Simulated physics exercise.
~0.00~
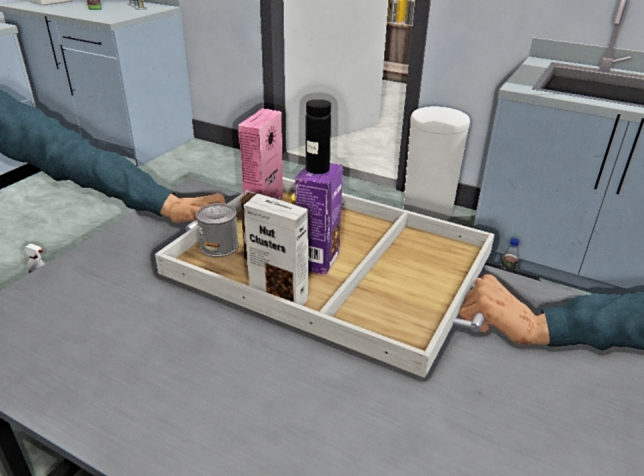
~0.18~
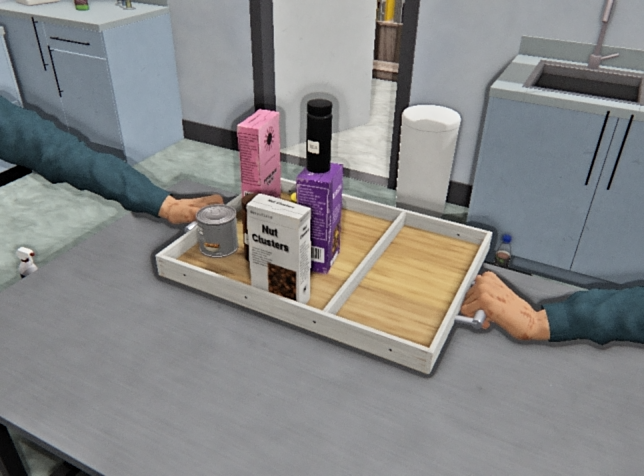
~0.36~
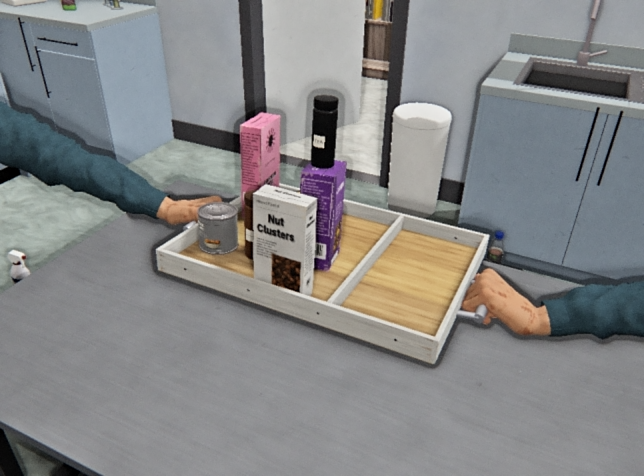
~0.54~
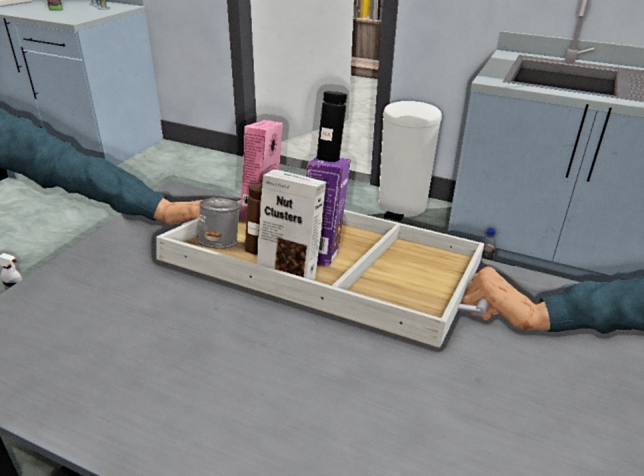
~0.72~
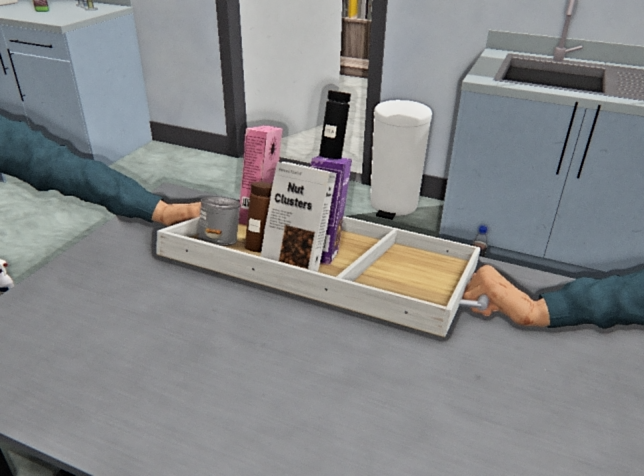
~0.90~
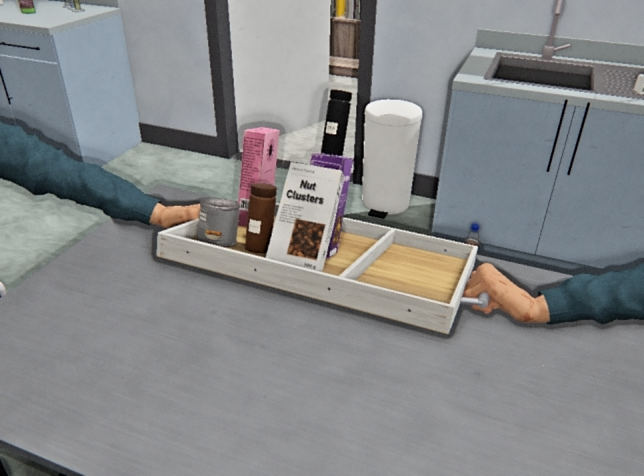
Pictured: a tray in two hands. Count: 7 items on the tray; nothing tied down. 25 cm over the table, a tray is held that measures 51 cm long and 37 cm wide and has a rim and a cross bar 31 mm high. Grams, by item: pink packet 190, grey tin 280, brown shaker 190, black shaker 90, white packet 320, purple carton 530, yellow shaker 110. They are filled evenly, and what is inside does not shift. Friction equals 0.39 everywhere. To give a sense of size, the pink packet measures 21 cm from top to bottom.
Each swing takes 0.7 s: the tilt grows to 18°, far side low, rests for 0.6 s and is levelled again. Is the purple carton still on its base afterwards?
No.
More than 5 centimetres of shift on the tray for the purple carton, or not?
As for the purple carton, it gets displaced.
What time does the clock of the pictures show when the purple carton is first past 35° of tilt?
Roughly at the 1.1 s mark.
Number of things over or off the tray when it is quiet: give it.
I count 3.
After 1.10 s, tray tilted 18°, far edge down; purple carton tipped 49° from how it sat near (336, 201); white packet tipped 54° from how it sat; black shaker tipped 39° from how it sat.
After 1.20 s, tray tilted 18°, far edge down; black shaker now off the tray; purple carton on its side near (340, 211); white packet tipped 58° from how it sat.
After 1.30 s, tray tilted 18°, far edge down; purple carton on its side near (341, 210); white packet tipped 60° from how it sat; yellow shaker slid 2 cm.
After 1.80 s, tray tilted 7°, far edge down; purple carton on its side near (340, 199); white packet tipped 59° from how it sat; yellow shaker slid 2 cm.
At rest (2.7 s), off the tray and tipped over, black shaker; tipped over on the tray, white packet and purple carton; the other 4 in place, give or take 5 cm. In the last view, purple carton near (340, 194).
